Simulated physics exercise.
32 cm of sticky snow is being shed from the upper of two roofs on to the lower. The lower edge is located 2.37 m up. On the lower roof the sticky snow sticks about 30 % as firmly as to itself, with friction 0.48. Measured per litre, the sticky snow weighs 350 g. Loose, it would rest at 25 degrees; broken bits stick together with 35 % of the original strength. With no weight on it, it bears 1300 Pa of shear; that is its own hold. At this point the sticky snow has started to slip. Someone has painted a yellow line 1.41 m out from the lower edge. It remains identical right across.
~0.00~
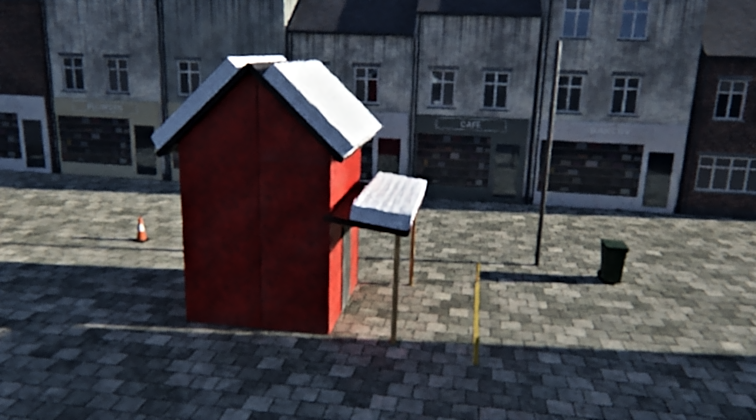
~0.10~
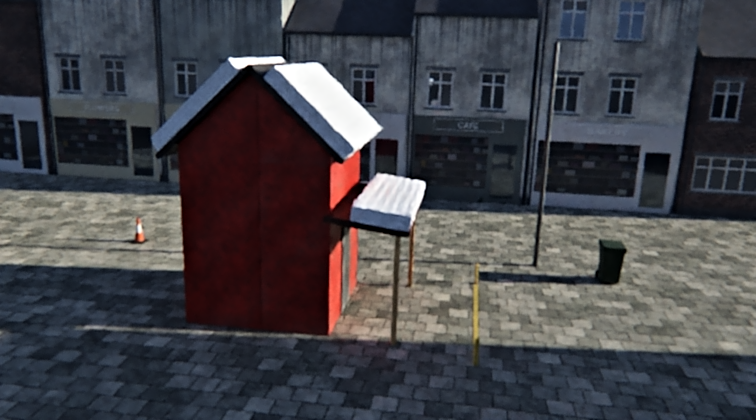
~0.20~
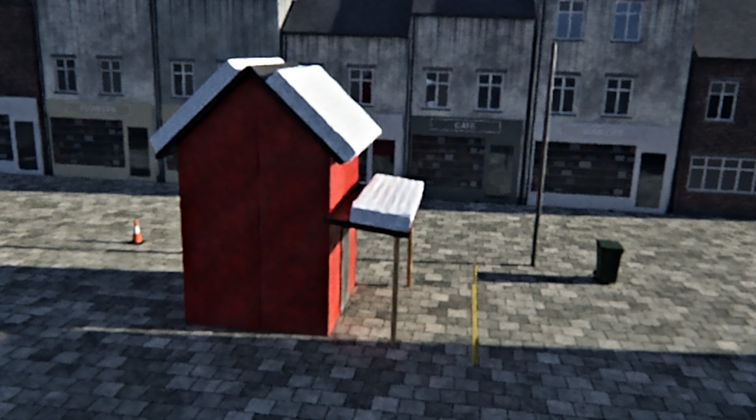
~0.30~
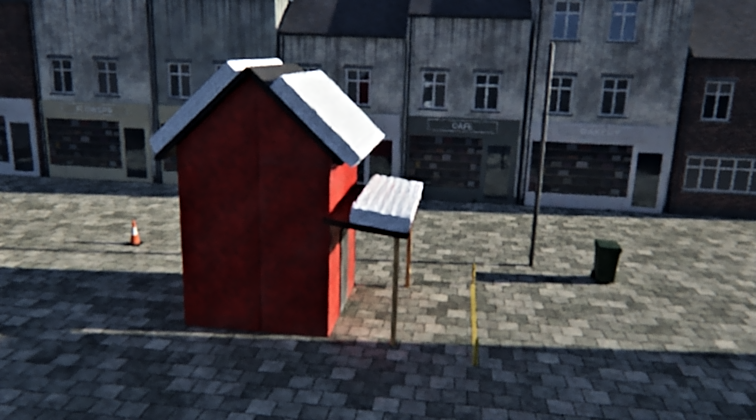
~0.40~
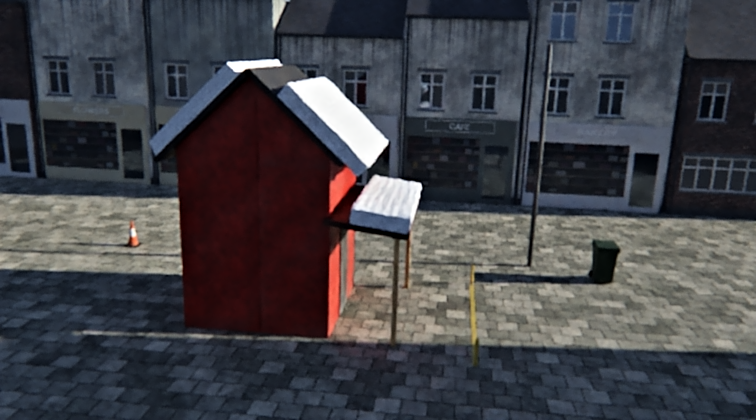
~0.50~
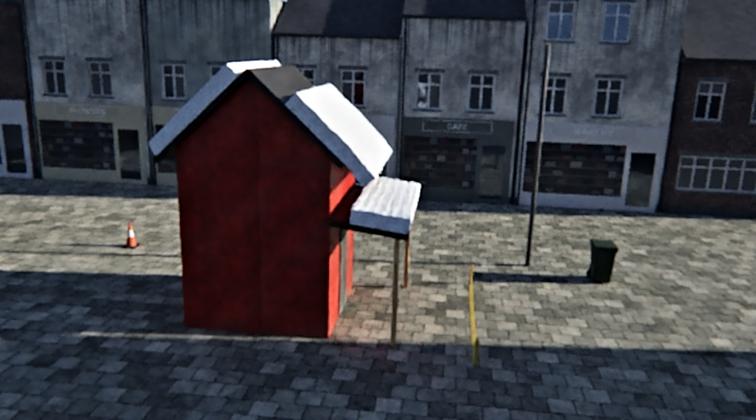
The clip shows a red building with snow on its peaked roof and lower side roof; the upper right-hand snow slides down the slope in one piece, baring dark roof near the ridge, while the background shifts slightly left.
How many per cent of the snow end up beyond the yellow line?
About 29 %.
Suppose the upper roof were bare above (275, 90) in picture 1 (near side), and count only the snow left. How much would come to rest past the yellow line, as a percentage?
I'd say close to 20 percent.
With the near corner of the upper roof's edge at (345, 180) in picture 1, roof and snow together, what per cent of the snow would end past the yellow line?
10 %.
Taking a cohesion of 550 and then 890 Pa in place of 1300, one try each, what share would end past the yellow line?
45 in a hundred, followed by 40 in a hundred.
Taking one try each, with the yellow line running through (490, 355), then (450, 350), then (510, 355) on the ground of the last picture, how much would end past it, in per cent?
Respectively about 20 in a hundred, 45 in a hundred and 12 in a hundred.
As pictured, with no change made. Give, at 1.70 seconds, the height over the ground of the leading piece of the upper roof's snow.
About 0.0 m.
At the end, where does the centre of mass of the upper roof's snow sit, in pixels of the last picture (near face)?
The spot is somewhere around (459, 307).
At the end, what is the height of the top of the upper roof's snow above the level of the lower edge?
Height above lower edge: Approx. 0.6 m.
After 1.05 s, none is below the lower edge and 0 % is past the line.
After 1.70 s, 56 % is below the lower edge and 22 % is past the line.
After 2.35 s, 58 % is below the lower edge and 29 % is past the line.
After 3.00 s, 58 % is below the lower edge and 29 % is past the line.
After 3.10 s, 58 % is below the lower edge and 29 % is past the line.
